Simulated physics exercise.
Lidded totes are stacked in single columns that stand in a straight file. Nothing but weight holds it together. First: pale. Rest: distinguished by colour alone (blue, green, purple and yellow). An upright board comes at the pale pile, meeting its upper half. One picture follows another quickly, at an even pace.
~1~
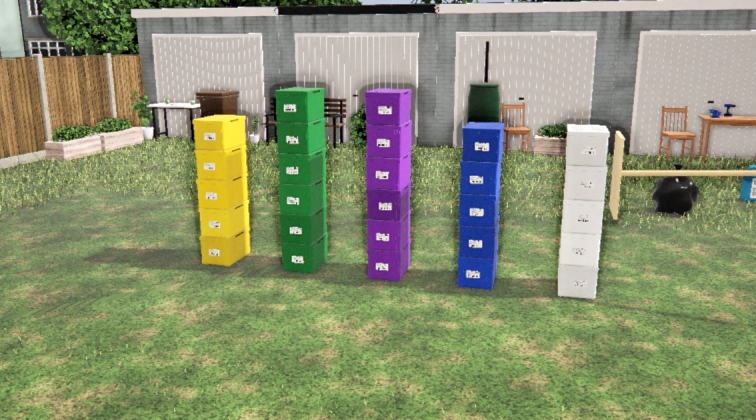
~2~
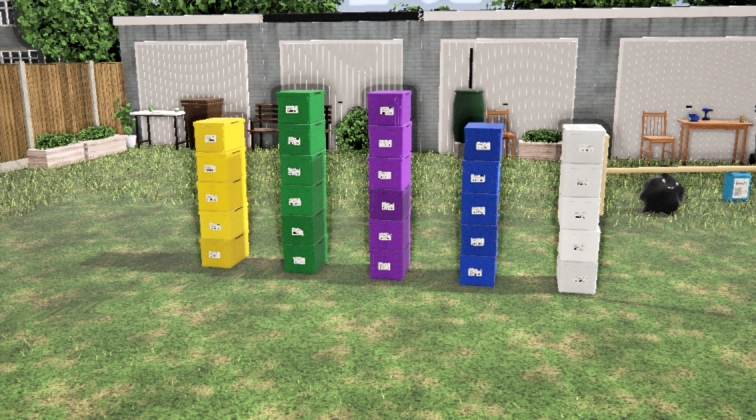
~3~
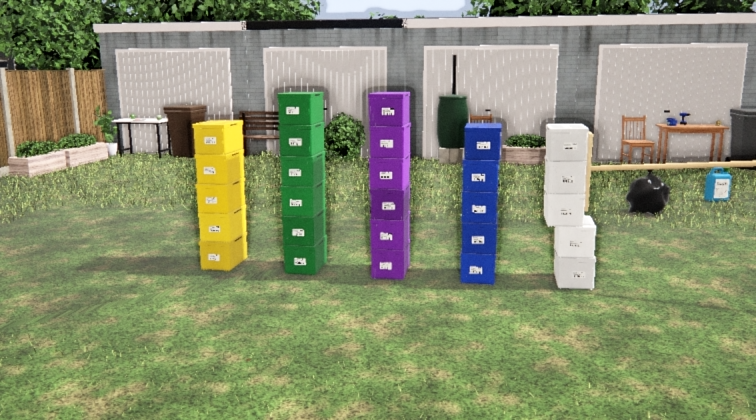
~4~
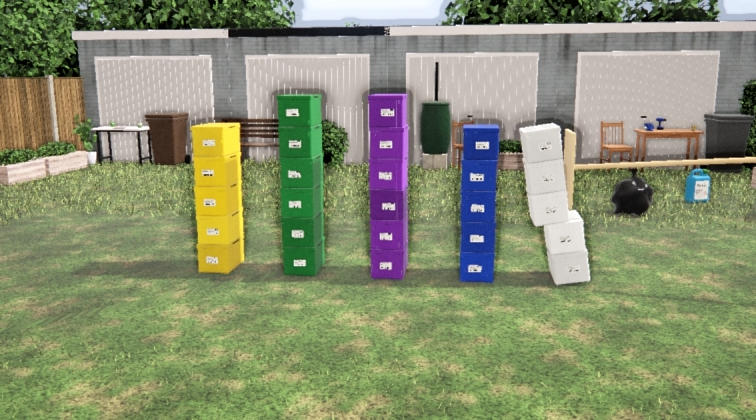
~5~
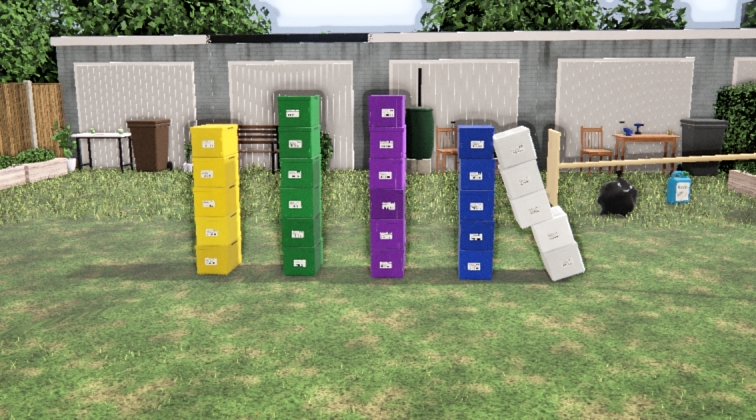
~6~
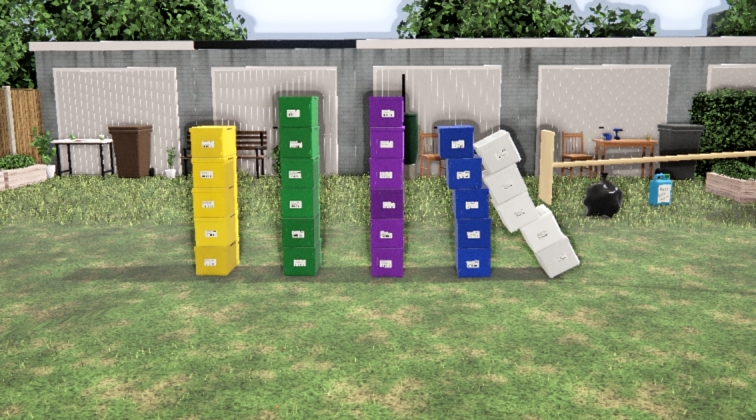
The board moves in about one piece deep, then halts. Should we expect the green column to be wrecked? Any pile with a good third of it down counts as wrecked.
Yes, it is wrecked.
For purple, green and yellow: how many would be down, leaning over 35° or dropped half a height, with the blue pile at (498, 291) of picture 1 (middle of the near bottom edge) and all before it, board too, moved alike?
Purple: 6; green: 6; yellow: 5.
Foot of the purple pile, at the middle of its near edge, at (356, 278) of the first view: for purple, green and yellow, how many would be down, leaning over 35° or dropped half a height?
Purple 5, green 6, yellow 4.
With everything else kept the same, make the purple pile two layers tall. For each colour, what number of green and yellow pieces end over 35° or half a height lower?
Green 5, yellow 5.
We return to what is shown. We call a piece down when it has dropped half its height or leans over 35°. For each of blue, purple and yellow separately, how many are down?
Tally: Blue = 5, purple = 5, yellow = 5.
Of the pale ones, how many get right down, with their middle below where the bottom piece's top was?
Counting them up gives 2.
Soon after the last picture, 5 of the pale pile down; none of the 6 green totes down (2 of 22 in all colours); top green tote unmoved; top blue tote leaning clearly, half its height lower.
A little later, 5 of the pale pile down; none of the 6 green totes down (10 of 22 in all colours); top green tote leaning clearly; top blue tote leaning well over, about its own height lower.
Later still, 5 of the pale pile down; 6 of the 6 green totes down (21 of 22 in all colours); top green tote leaning a little, some two heights lower; top yellow tote on its side.
At rest, 5 of the pale pile down; 6 of the 6 green totes down (21 of 22 in all colours); top green tote on its side; top yellow tote on its side. As the last picture would show them, middles, top yellow tote near (31, 250).
